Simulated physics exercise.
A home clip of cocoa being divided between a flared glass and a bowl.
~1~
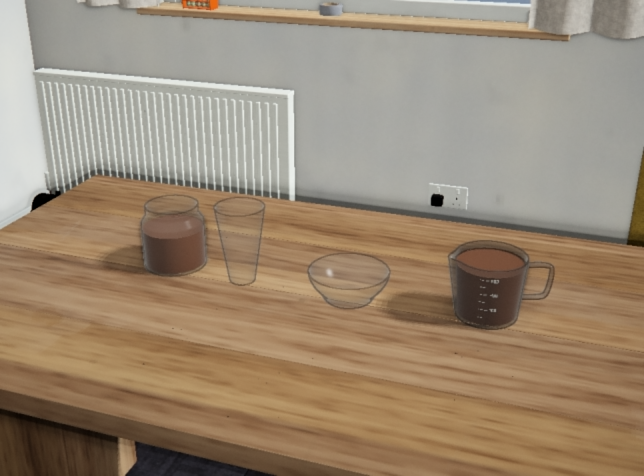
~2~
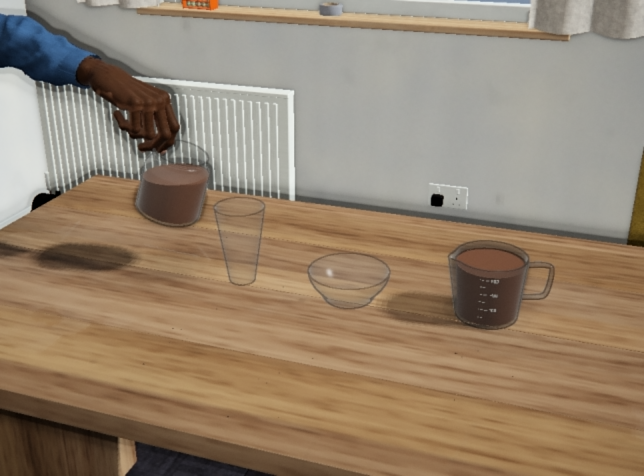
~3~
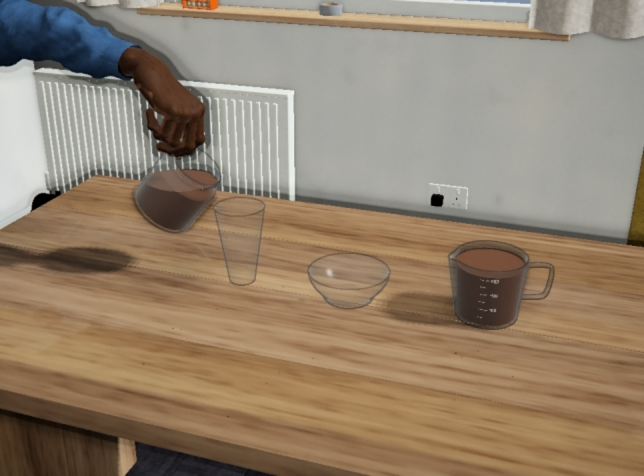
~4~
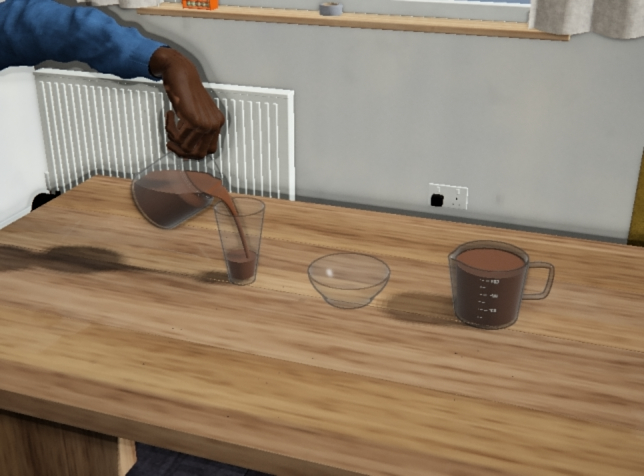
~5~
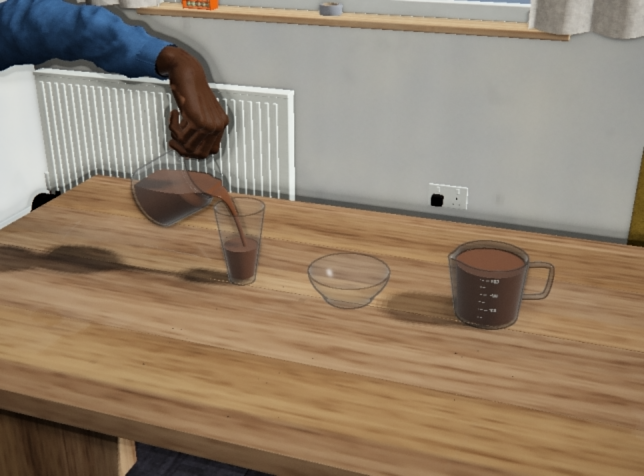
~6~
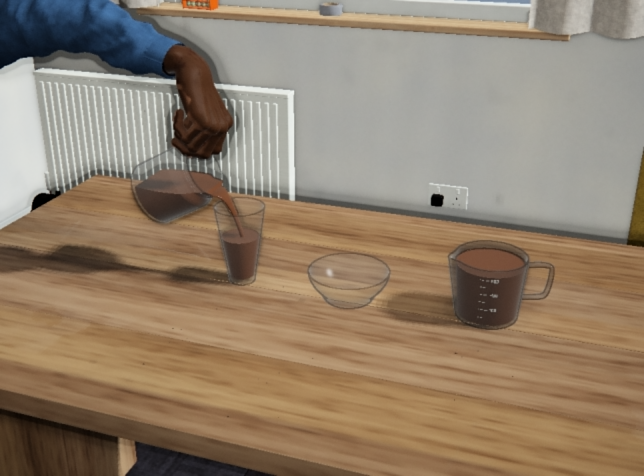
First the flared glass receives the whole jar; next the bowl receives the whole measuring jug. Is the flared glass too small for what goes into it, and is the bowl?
Answer: The flared glass is too small; the bowl is too small.
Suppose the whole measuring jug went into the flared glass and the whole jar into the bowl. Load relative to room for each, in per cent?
Roughly 170 % and 140 %.
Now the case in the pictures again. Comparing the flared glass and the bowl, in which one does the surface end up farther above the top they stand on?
The higher surface is in the flared glass on the left.
A moment on, the flared glass is nearly full.
Further on, the flared glass is full to the brim and overflowed.
When it is over, the flared glass is full to the brim and overflowed; the bowl is full to the brim and overflowed.
